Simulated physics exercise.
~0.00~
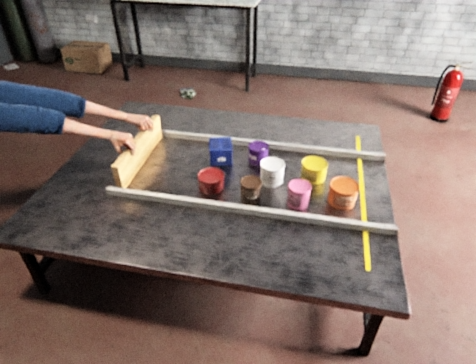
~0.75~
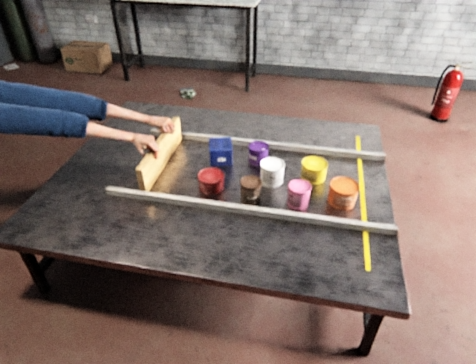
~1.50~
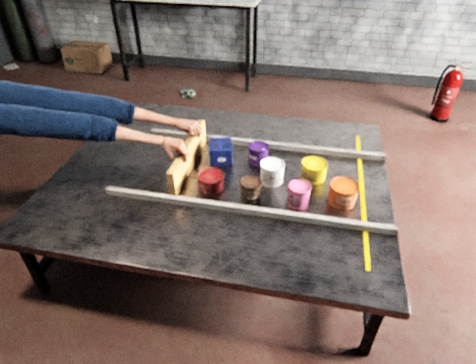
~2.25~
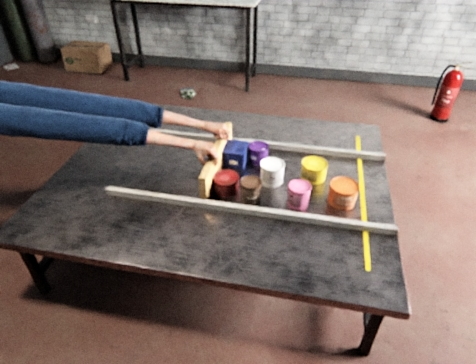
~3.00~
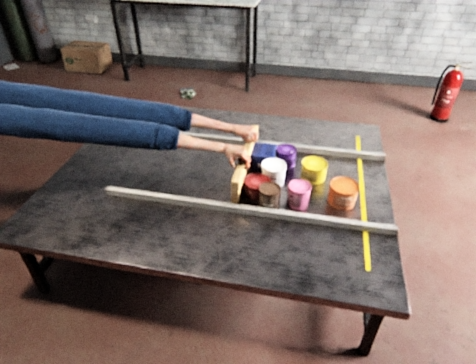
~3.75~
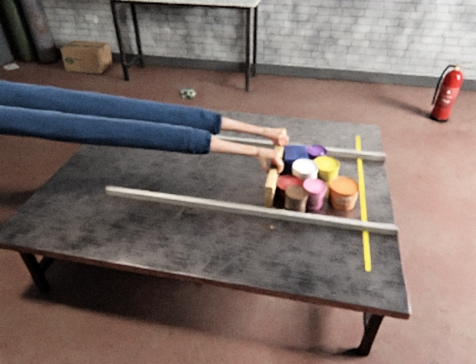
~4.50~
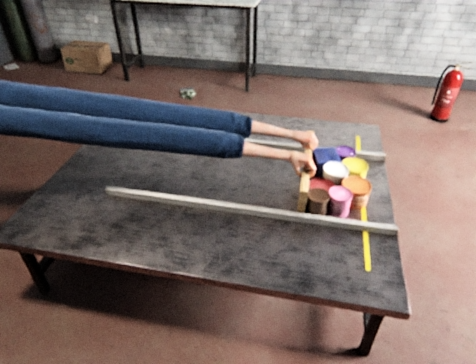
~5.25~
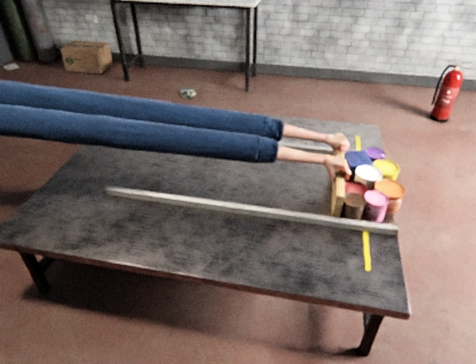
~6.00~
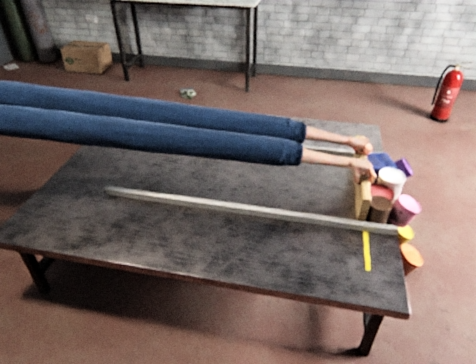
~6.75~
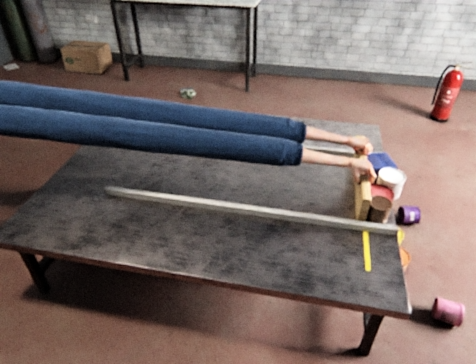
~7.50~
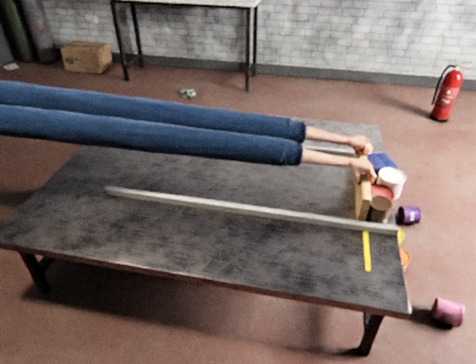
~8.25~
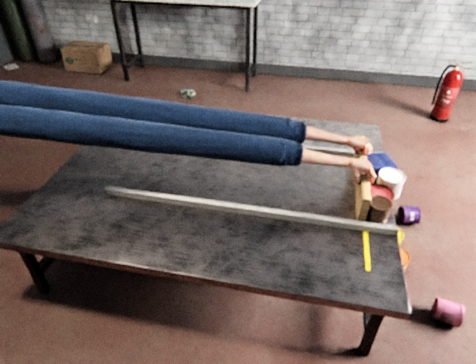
Two hands pushed an upright plank to the right along a low table between two battens, bunching up a group of colourful tubs and a blue tote, until the purple, pink, yellow and orange ones dropped off the end and the rest stayed on.
